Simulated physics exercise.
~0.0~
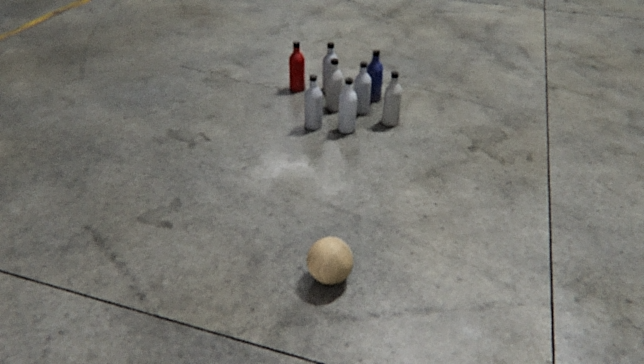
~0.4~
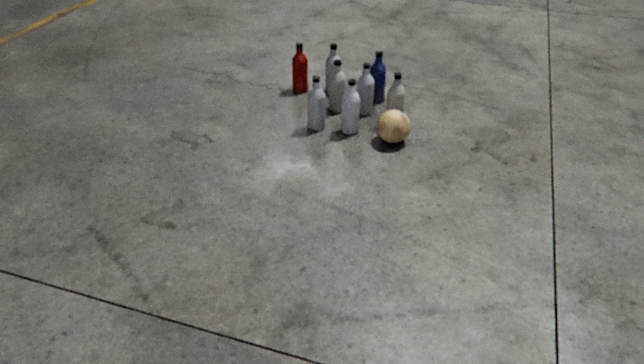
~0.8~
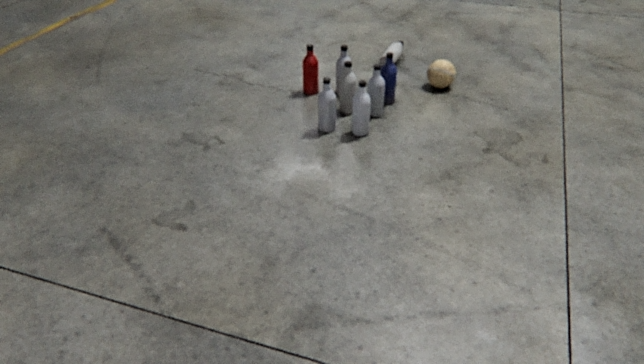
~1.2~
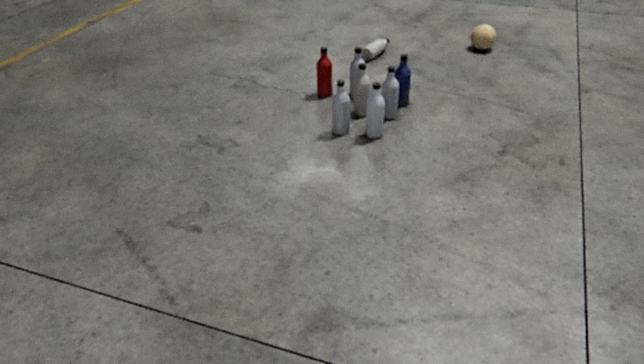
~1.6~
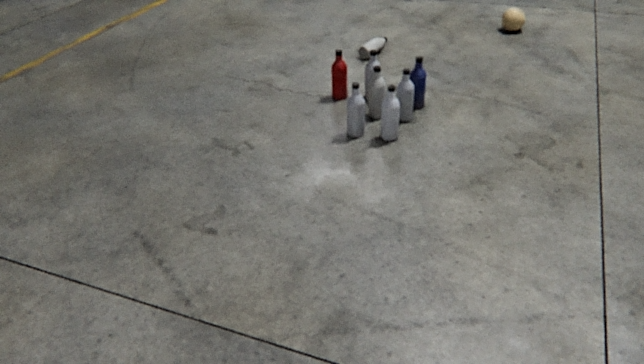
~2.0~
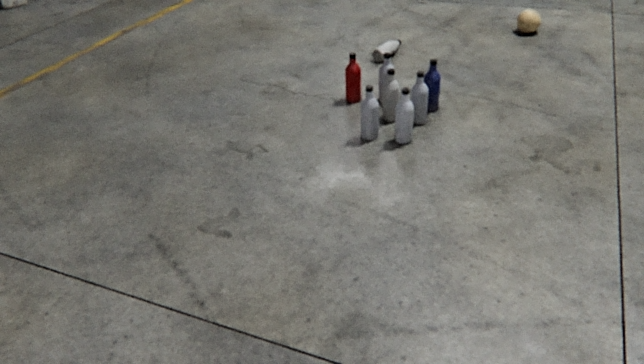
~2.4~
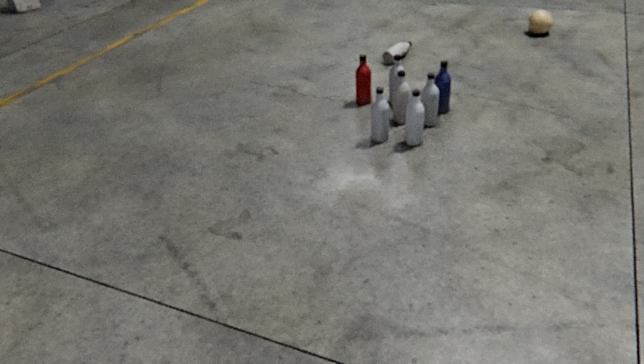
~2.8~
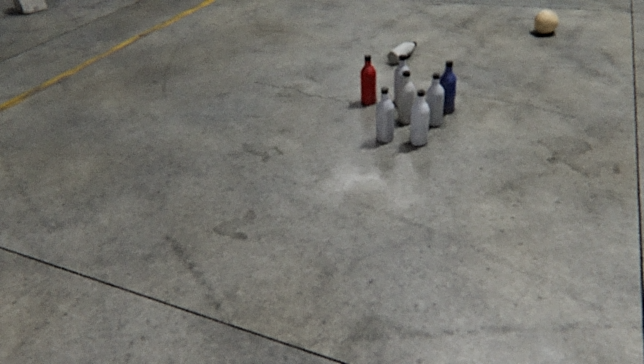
In the video, a pale ball rolls across a concrete floor toward a cluster of standing capped bottles, mostly whitish with one red and one blue. It knocks over a whitish bottle on the right and rolls away beyond the group, leaving the red, blue and other bottles upright.
